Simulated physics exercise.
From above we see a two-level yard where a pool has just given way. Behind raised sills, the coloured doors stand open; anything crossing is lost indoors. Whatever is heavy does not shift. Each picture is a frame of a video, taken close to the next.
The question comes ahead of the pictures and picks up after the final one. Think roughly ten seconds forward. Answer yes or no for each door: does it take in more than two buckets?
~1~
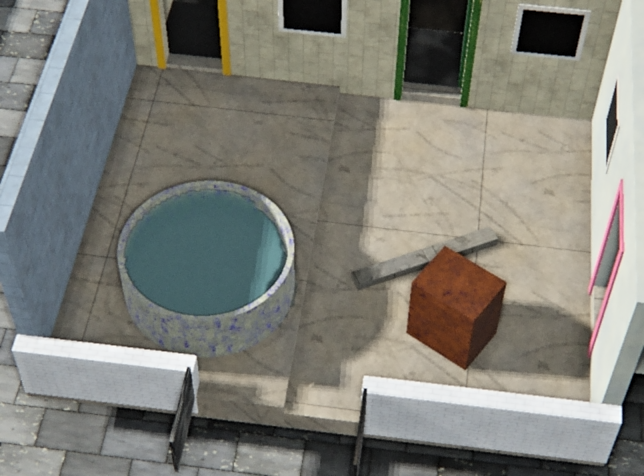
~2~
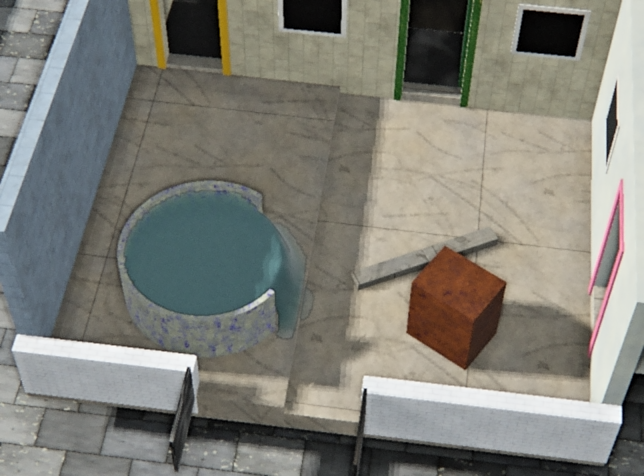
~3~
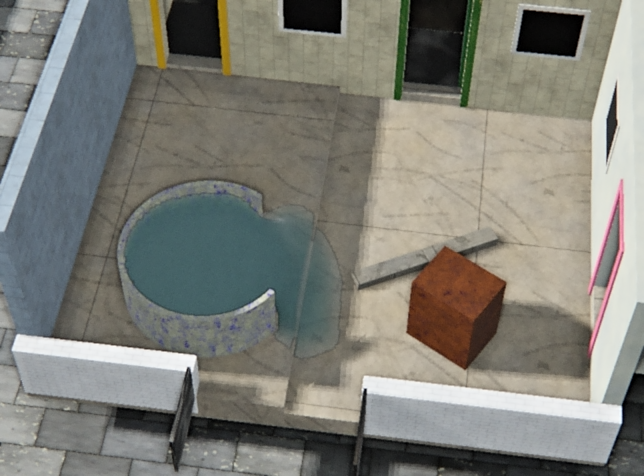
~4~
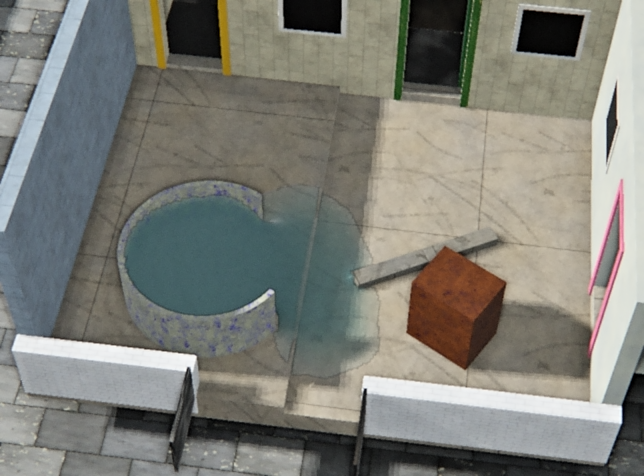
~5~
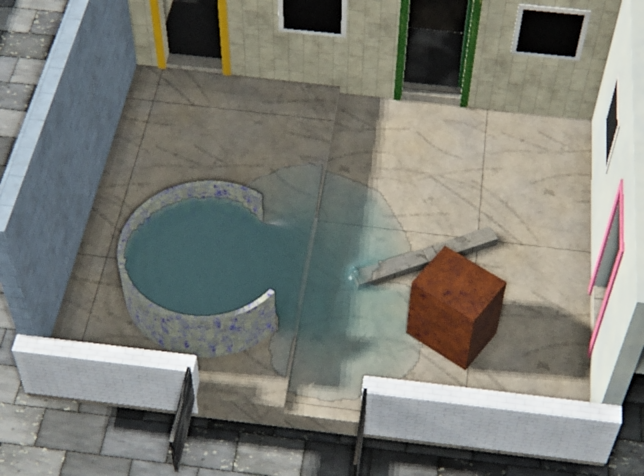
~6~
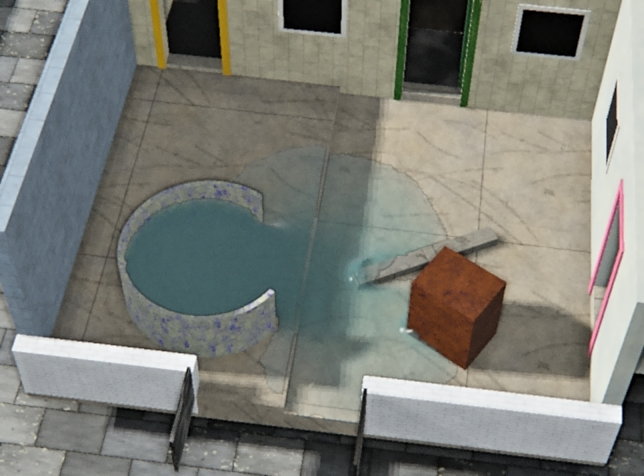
Green door: No; pink door: No; yellow door: No.
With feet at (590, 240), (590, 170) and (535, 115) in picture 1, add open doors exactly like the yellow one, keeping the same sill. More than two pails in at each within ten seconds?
First tops the limit, then tops the limit, then tops the limit.
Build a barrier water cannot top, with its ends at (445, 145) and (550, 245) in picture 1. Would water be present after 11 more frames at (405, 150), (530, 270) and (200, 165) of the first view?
The first is inundated, the second inundated and the third still bare.
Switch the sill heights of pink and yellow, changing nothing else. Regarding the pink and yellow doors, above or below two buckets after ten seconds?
Pink door exceeds the threshold; yellow door falls short of the threshold.
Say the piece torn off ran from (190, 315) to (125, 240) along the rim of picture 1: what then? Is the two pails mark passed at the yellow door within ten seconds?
Outcome - yellow door: Above threshold.
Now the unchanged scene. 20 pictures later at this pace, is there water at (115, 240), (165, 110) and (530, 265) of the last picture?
Taking them as listed, they are spared, spared and waterlogged.
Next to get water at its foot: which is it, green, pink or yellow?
I'd say the green one.
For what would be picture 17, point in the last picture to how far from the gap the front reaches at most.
My estimate: Roughly (591, 124).
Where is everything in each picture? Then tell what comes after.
The first picture shows the pool at (206, 251) is whole and still.
In the second picture, water pours out at (289, 267) and has run to a hidden place.
In the third picture, the front is at (290, 210), out from the gap at (289, 268).
In the fourth picture, water pours out at (289, 270) and has run to (311, 190).
In the fifth picture, the front is at (405, 367), out from the gap at (289, 271).
In the sixth picture, water pours out at (289, 271) and has run to (386, 170).
A moment on, water covers 45 % of the floor; the green door wet at the sill, nothing in, the pink door not reached, the yellow door not reached.
Next, water covers 55 % of the floor; the green door wet at the sill, nothing in, the pink door wet at the sill, nothing in, the yellow door not reached.
Then, water covers 60 % of the floor; the green door wet at the sill, nothing in, the pink door wet at the sill, nothing in, the yellow door not reached.
Later, water covers 65 % of the floor; the green door wet at the sill, nothing in, the pink door wet at the sill, nothing in, the yellow door not reached.
In the end, water covers 65 % of the floor; the green door under two buckets in, the pink door wet at the sill, nothing in, the yellow door wet at the sill, nothing in.
